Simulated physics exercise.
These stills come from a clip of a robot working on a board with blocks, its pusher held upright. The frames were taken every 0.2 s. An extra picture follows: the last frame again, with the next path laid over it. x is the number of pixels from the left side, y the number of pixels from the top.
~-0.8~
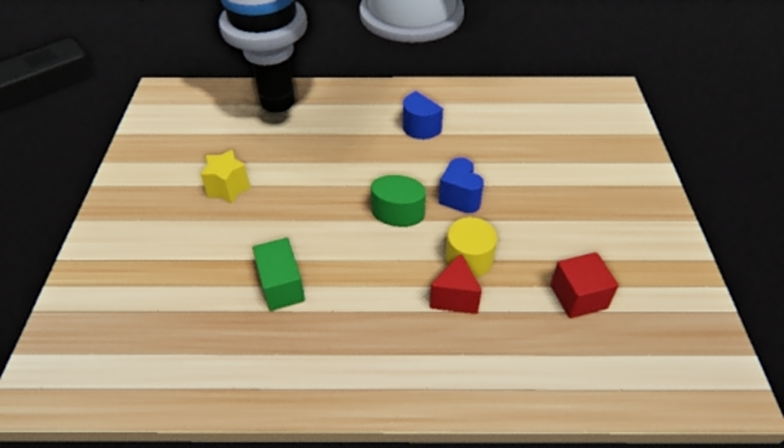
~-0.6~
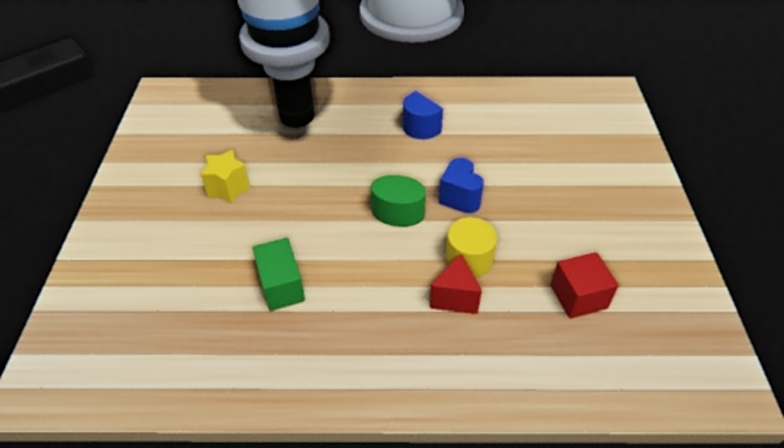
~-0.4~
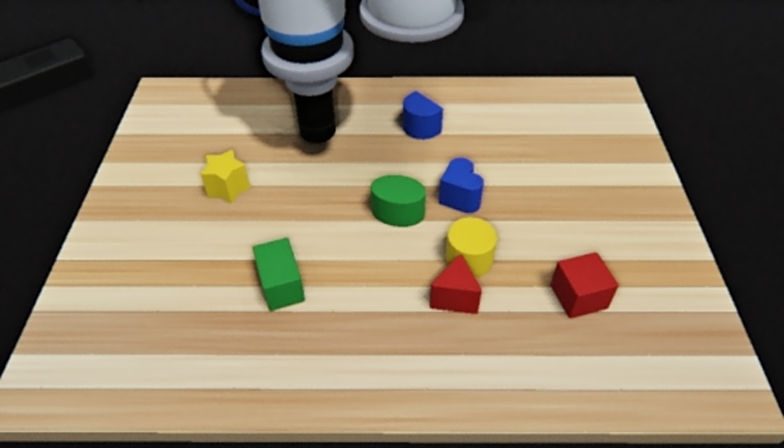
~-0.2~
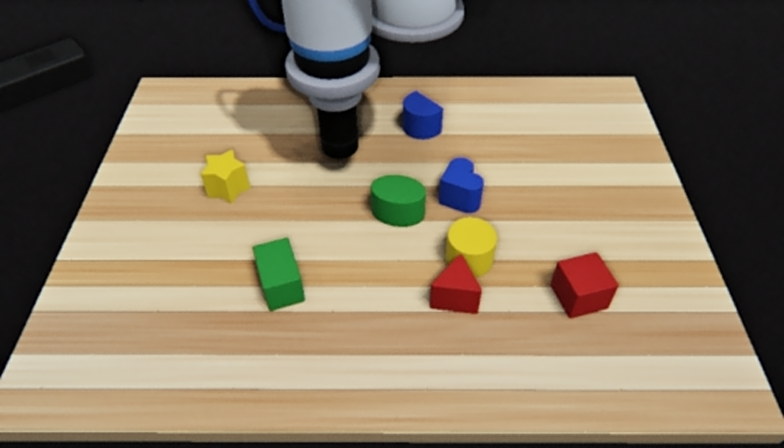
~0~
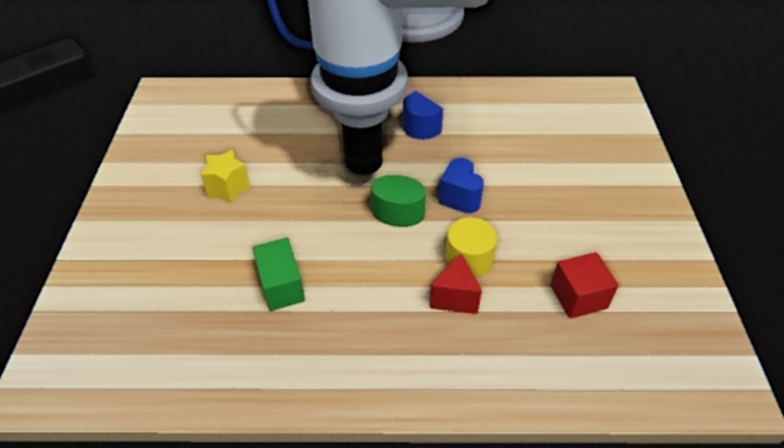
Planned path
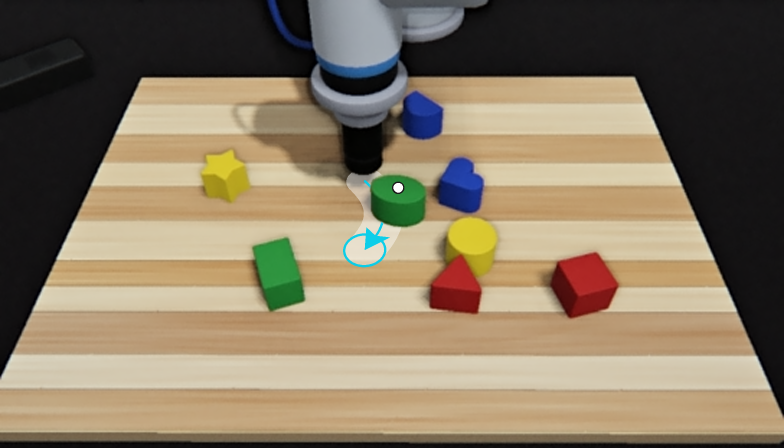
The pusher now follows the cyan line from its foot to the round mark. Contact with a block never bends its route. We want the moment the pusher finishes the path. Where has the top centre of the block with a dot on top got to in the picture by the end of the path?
At the end it should sit near (420, 217).
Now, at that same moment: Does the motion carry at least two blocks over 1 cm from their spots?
Answer: No.
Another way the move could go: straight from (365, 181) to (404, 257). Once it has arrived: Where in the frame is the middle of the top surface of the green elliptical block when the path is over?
At (447, 226).
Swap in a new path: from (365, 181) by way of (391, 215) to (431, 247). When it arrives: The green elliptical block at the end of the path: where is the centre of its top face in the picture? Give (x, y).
So, by the moment the path ends, you'll find the top centre of the green elliptical block at (476, 228).
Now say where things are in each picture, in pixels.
Pusher's lower end at (278, 103); green elliptical block at (398, 188); blue heart-shaped block at (463, 173), in the first frame.
Pusher at (297, 118); blocks still, in the second frame.
Pusher at (318, 133); blocks still, in the third frame.
Pusher at (340, 148); blocks still, in the fourth frame.
Pusher at (364, 163); green elliptical block at (398, 188); blue heart-shaped block at (463, 173), in the fifth frame.
Drawn move, from (365, 181) by way of (381, 201) and (381, 226) to (365, 250); the dot is on the green elliptical block.
On the path given first. One third of the way, pusher at (380, 184); green elliptical block at (411, 200).
Two thirds of the way, pusher at (380, 209); green elliptical block at (420, 215), turned 50° anticlockwise.
At the end, pusher at (364, 232); green elliptical block at (420, 217), turned 60° anticlockwise; blue heart-shaped block still.
